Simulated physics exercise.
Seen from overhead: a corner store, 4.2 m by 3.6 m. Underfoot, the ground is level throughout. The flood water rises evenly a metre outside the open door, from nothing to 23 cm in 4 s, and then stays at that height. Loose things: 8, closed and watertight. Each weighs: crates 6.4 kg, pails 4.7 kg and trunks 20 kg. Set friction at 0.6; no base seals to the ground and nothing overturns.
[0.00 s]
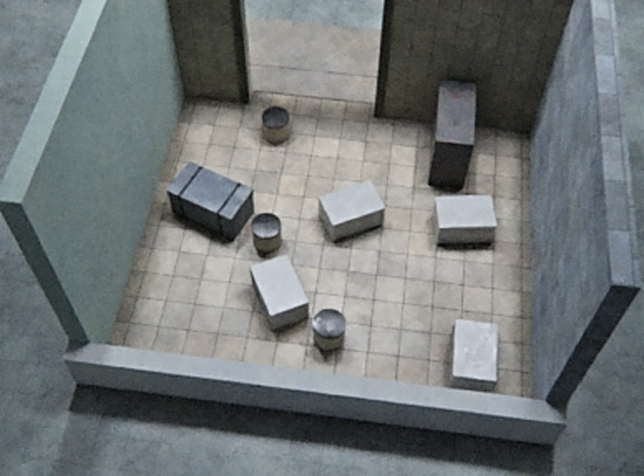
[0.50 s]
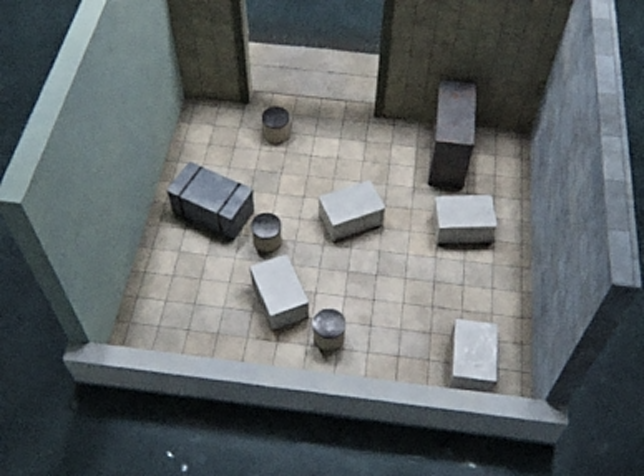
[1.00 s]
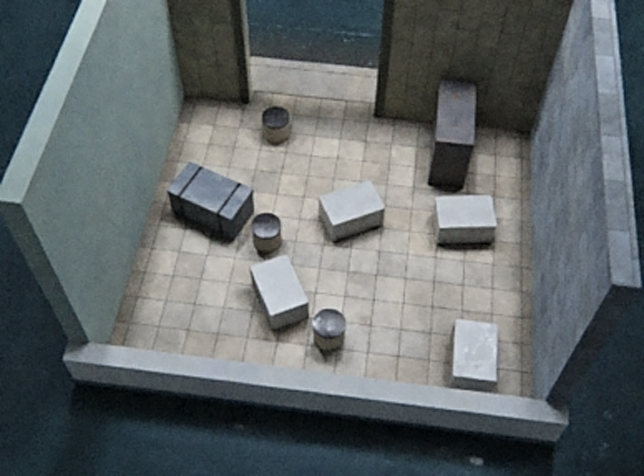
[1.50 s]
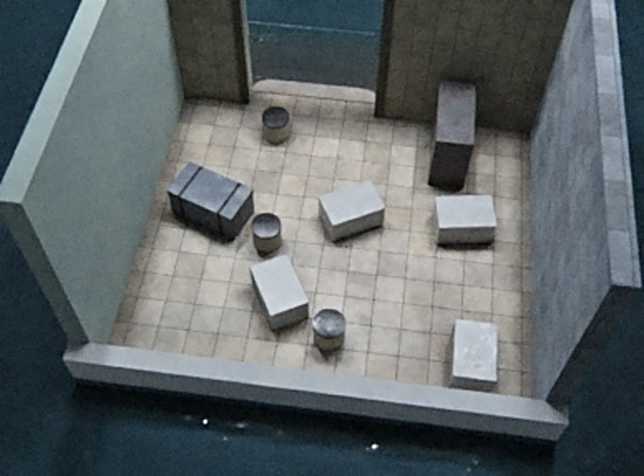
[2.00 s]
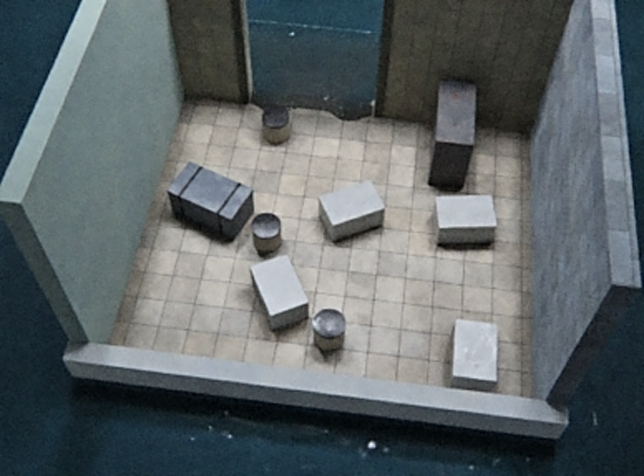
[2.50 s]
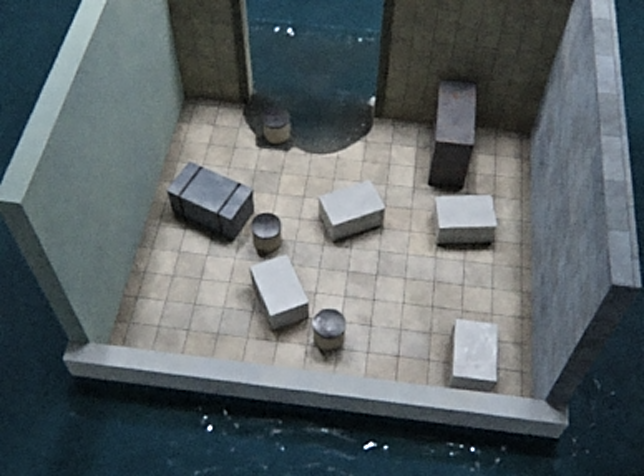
In a corner store with a tiled floor, seen from above, pale crates, dark pails and a dark trunk sit scattered between the walls. Dark water spreads around the outside, covers the strip beyond the open doorway, then creeps over the threshold and around the nearest pail, while nothing inside shifts.
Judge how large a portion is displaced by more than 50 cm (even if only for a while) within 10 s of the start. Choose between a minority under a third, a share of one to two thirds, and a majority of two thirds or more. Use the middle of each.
A majority of two thirds or more.
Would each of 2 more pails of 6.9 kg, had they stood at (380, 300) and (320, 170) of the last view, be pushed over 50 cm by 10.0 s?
Order as asked: Farther and farther.
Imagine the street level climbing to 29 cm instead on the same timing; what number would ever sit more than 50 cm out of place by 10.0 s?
With that change, 8 of them.
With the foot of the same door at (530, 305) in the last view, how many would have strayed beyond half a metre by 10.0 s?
That would give 7.
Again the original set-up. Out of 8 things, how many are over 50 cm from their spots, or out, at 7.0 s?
I make it 6.
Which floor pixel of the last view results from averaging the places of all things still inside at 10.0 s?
At about (354, 296).
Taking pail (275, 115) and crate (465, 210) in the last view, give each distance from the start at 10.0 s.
300 cm and 40 cm respectively.
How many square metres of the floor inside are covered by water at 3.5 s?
I'd estimate close to 3.0 m2.
After 3.5 s 0 of 8 are over 50 cm from their spots; 0 afloat.
After 4.5 s 2 of 8 are over 50 cm from their spots; 1 afloat.
After 7.0 s 6 of 8 are over 50 cm from their spots; 7 afloat.
After 10.0 s 7 of 8 are over 50 cm from their spots, and 7 have been at some point; 8 afloat.
